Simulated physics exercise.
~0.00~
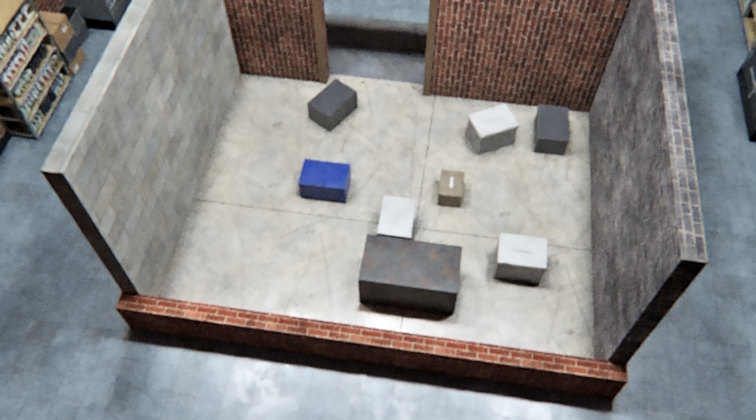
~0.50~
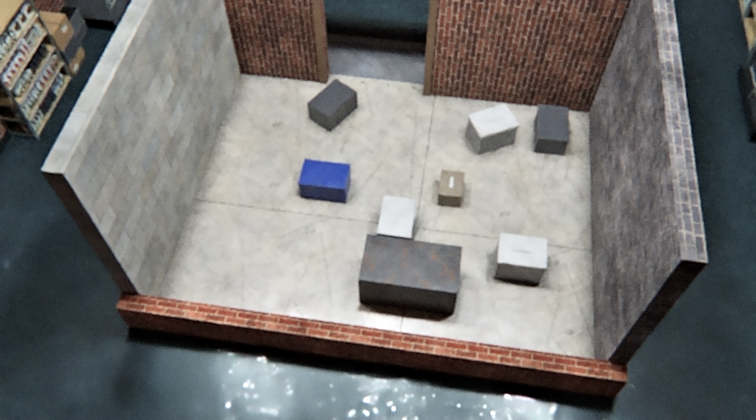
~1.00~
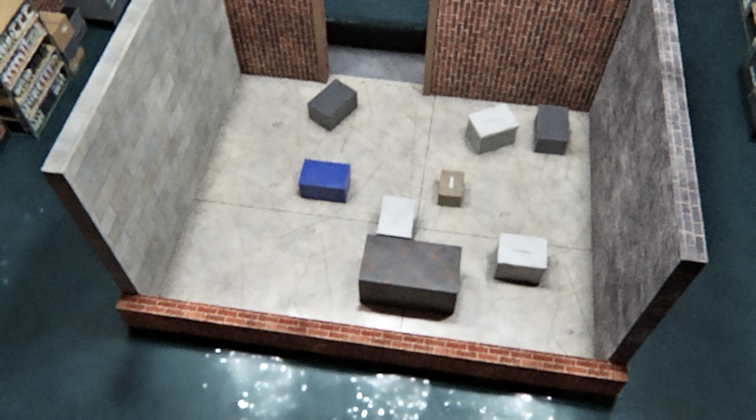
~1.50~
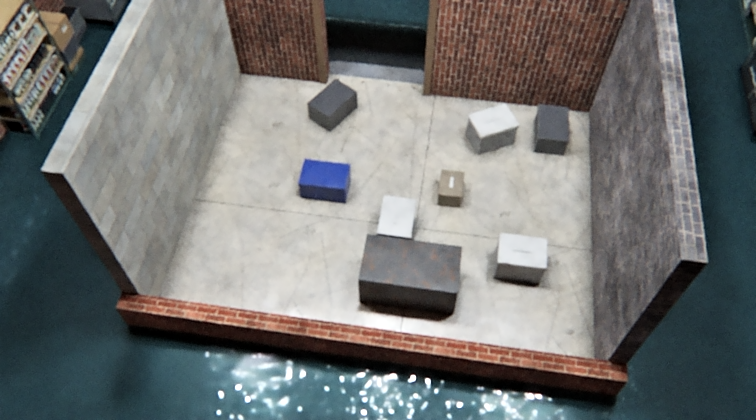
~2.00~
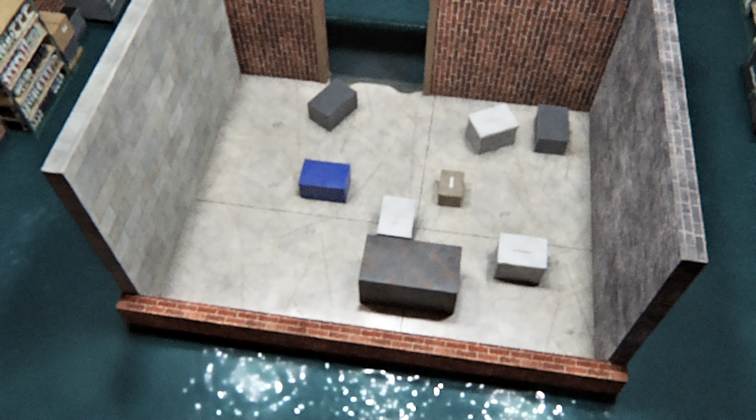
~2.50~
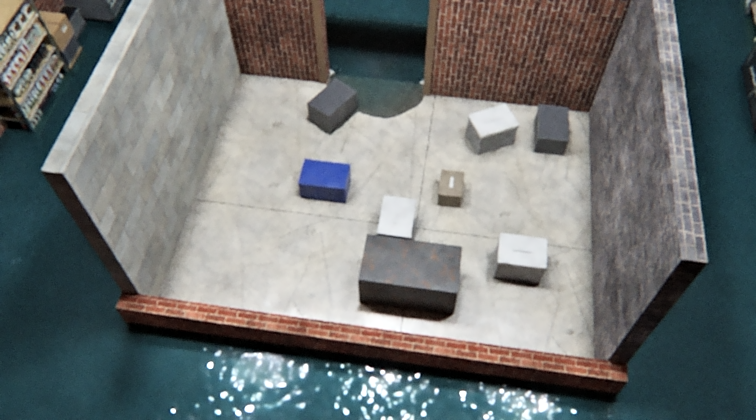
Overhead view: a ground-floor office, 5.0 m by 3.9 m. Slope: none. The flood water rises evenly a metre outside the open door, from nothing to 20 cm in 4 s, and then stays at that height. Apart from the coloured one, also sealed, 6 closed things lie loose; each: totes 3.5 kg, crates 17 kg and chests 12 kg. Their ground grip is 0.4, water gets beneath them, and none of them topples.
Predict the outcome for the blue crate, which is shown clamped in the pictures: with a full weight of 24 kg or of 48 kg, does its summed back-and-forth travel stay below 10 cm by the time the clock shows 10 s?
Just the heavier choice passes.
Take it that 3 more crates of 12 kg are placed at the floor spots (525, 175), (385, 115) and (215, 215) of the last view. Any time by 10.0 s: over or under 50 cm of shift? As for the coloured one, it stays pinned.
In the order given, within the mark, then beyond the mark, and last beyond the mark.
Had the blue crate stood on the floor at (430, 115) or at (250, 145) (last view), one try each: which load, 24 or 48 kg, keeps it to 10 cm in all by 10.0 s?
Log: Try 1 the lighter pick works; try 2 the lighter pick works.
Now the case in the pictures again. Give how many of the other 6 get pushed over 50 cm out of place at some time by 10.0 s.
Answer: 4.
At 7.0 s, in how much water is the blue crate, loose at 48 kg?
5 cm, roughly.
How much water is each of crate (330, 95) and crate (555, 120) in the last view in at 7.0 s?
8 and 0 cm.
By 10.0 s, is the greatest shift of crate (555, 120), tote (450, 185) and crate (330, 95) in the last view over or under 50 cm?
Reading the three in turn gives not surpassed, surpassed and surpassed.
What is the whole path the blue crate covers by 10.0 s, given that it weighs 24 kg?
Some 50 centimetres of travel in total.
After 3.5 s the blue crate would be 0 cm from its start with 24 kg and 0 cm from its start with 48 kg; 0 cm of water round it then.
After 4.5 s the blue crate would be 0 cm from its start with 24 kg and 0 cm from its start with 48 kg; 3 cm of water round it then.
After 7.0 s the blue crate would be 34 cm from its start with 24 kg and 0 cm from its start with 48 kg; 5 cm of water round it then.
After 10.0 s the blue crate would be 50 cm from its start with 24 kg and 0 cm from its start with 48 kg; 7 cm of water round it then.
